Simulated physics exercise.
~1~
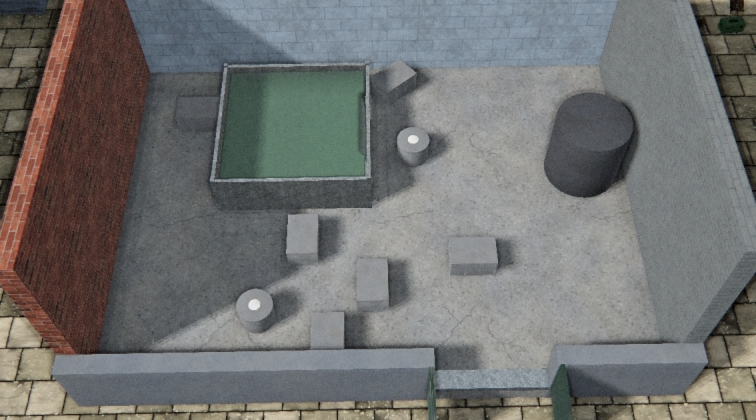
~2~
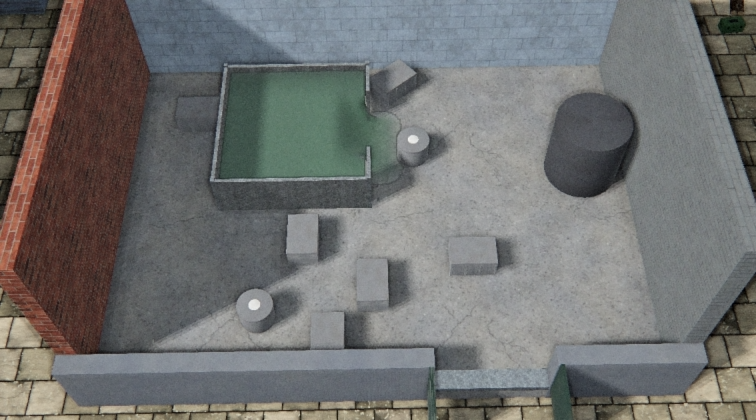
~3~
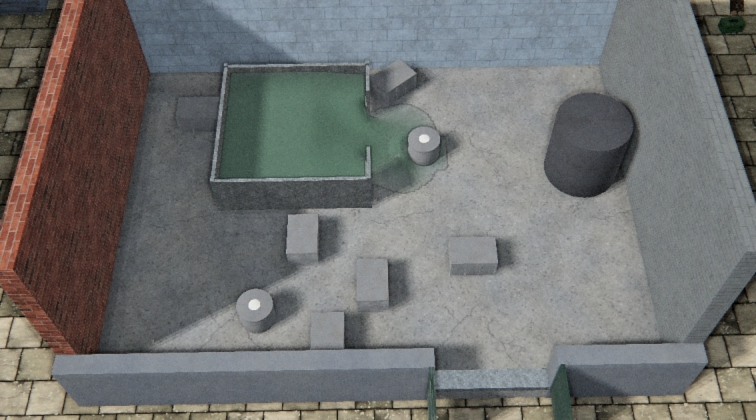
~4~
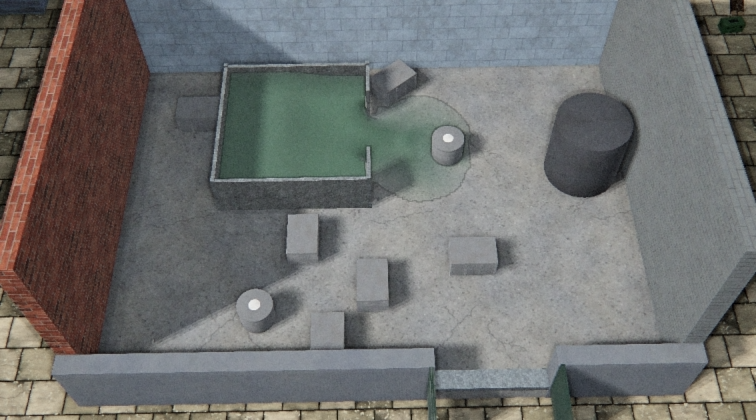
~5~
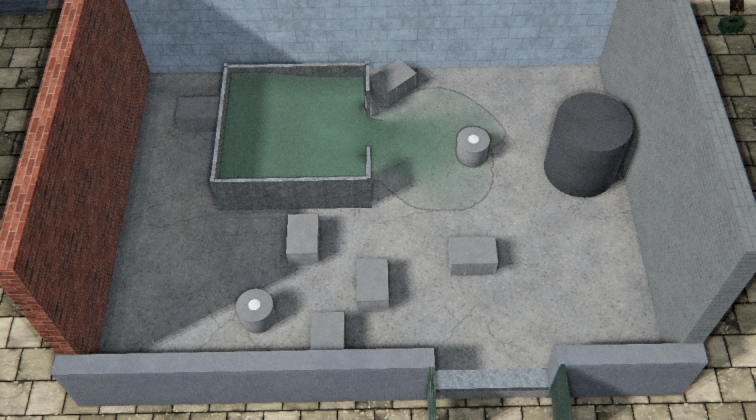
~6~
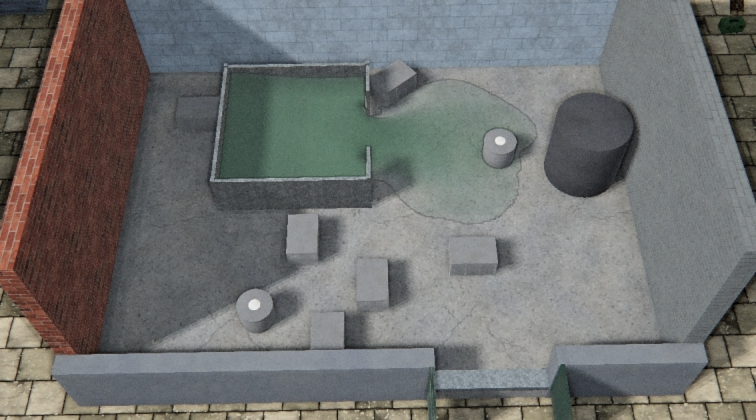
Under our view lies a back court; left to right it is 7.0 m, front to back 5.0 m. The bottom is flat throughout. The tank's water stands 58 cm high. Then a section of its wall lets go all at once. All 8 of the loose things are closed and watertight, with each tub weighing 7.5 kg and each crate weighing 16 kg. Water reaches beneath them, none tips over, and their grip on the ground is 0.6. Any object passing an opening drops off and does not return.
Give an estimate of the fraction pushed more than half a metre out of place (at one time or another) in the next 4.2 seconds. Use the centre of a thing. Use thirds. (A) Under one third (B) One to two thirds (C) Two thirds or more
A.
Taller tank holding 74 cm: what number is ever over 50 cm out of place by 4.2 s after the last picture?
You'd get 2 in that case.
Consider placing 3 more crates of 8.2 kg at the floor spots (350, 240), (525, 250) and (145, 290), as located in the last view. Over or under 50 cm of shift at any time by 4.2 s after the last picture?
Order as given: Stays inside it, goes farther, stays inside it.
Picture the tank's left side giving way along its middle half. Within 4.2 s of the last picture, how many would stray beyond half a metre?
Count: 4.
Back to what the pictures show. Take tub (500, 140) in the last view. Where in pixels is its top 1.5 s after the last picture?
It ends up close to (560, 102).
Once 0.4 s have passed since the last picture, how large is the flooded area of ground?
My estimate is roughly 11.5 m2.
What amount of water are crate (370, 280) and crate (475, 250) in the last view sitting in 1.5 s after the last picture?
0 and 3 cm.
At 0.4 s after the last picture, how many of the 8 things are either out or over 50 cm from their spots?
Answer: 1.
Then, 0.4 s after the last picture 1 of 8 are over 50 cm from their spots; 0 afloat.
Then, 1.5 s after the last picture 1 of 8 are over 50 cm from their spots; 1 afloat.
Then, 2.8 s after the last picture 1 of 8 are over 50 cm from their spots; 1 afloat.
Then, 4.2 s after the last picture 1 of 8 are over 50 cm from their spots, and 1 have been at some point; 1 afloat.
